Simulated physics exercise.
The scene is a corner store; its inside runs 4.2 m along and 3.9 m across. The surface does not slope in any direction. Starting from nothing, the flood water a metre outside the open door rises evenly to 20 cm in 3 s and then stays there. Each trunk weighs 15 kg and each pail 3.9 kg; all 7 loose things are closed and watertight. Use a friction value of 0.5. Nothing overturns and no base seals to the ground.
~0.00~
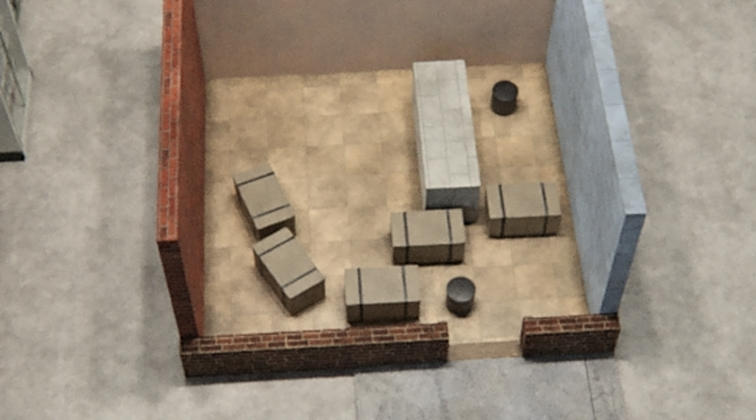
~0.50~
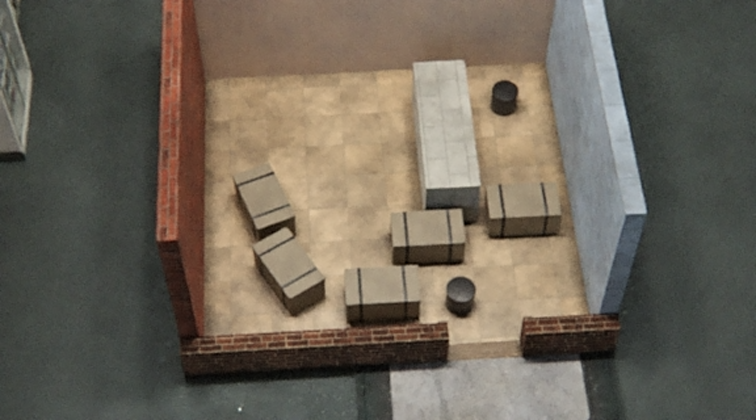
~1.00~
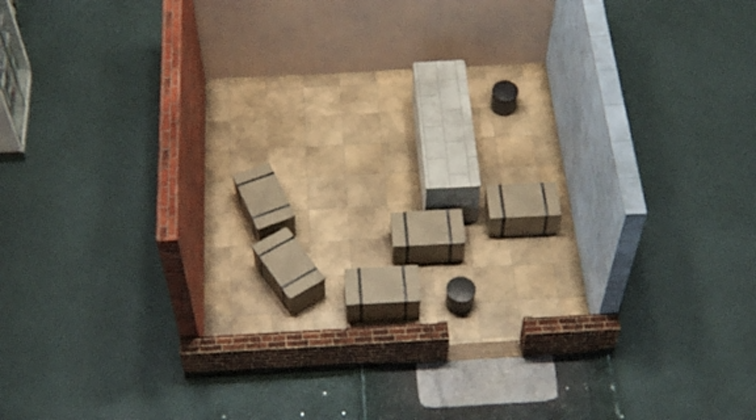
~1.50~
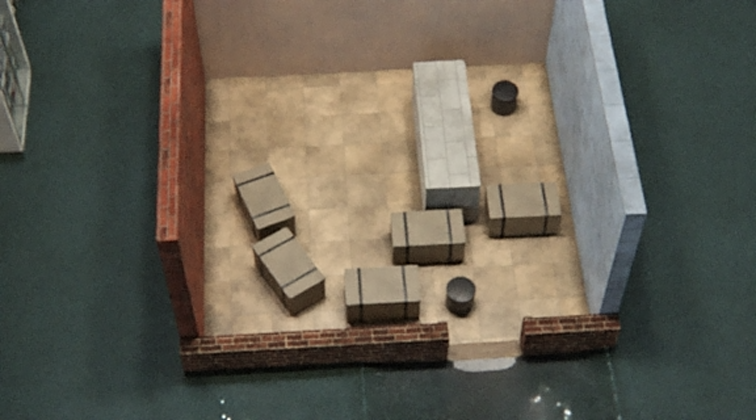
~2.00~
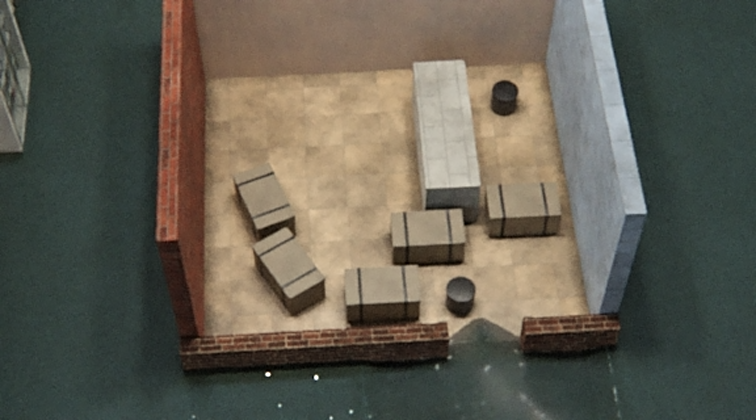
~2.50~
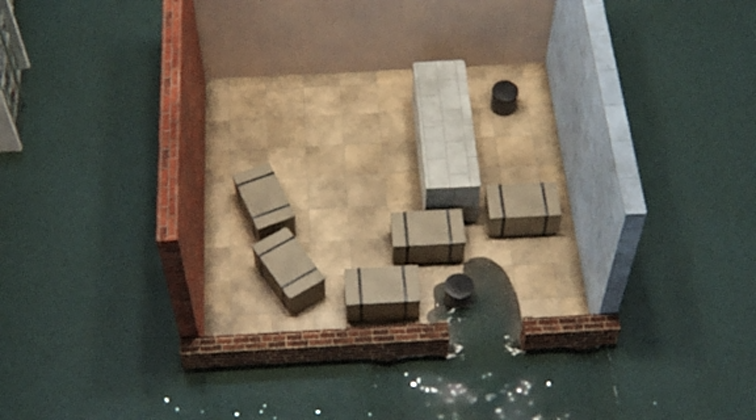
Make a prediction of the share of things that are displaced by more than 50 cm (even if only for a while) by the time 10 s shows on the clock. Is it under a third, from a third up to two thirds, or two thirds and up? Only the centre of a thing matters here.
It's going to be somewhere in the middle, I reckon.
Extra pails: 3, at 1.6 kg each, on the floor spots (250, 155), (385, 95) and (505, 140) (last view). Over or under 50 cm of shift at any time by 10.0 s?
Taking them in the given order: Smaller, then greater, then greater.
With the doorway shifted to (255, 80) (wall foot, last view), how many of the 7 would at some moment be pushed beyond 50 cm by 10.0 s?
You'd get 5 in that case.
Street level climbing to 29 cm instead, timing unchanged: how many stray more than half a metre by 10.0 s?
5.
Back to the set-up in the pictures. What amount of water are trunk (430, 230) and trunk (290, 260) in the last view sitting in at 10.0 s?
Roughly 5 and 3 cm.
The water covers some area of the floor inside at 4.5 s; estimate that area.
Some 6.0 m2 of it.
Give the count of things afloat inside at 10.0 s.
At that time, 3.
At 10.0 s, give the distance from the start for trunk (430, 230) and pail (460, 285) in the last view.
Net displacement, in order: 150 cm; 140 cm.
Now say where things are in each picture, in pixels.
In the first frame, a pail at (461, 289), on the bottom; a trunk at (428, 228) rests on the ground; 0.0 m2 under water; 0 of 7 have shifted.
In the second frame, a pail at (461, 289), on the bottom; a trunk at (428, 228) rests on the ground; water covers 0.0 m2; 0 of 7 have shifted.
In the third frame, a pail at (461, 289) rests on the ground; a trunk at (428, 228), on the bottom; 0.0 m2 under water; 0 of 7 have shifted.
In the fourth frame, a pail at (461, 289), on the bottom; a trunk at (428, 228), on the bottom; water covers 0.0 m2; 0 of 7 have shifted.
In the fifth frame, a pail at (461, 289) rests on the ground; a trunk at (428, 228), on the bottom; water covers 0.1 m2; 0 of 7 have shifted.
In the sixth frame, a pail at (459, 286) rests on the ground, 5 cm from its start; a trunk at (428, 228) rests on the ground; water covers 0.6 m2; 0 of 7 have shifted.
After 3.5 s 0 of 7 are over 50 cm from their spots; 1 afloat.
After 4.5 s 2 of 7 are over 50 cm from their spots; 0 afloat.
After 7.0 s 3 of 7 are over 50 cm from their spots; 2 afloat.
After 10.0 s 4 of 7 are over 50 cm from their spots, and 4 have been at some point; 3 afloat.
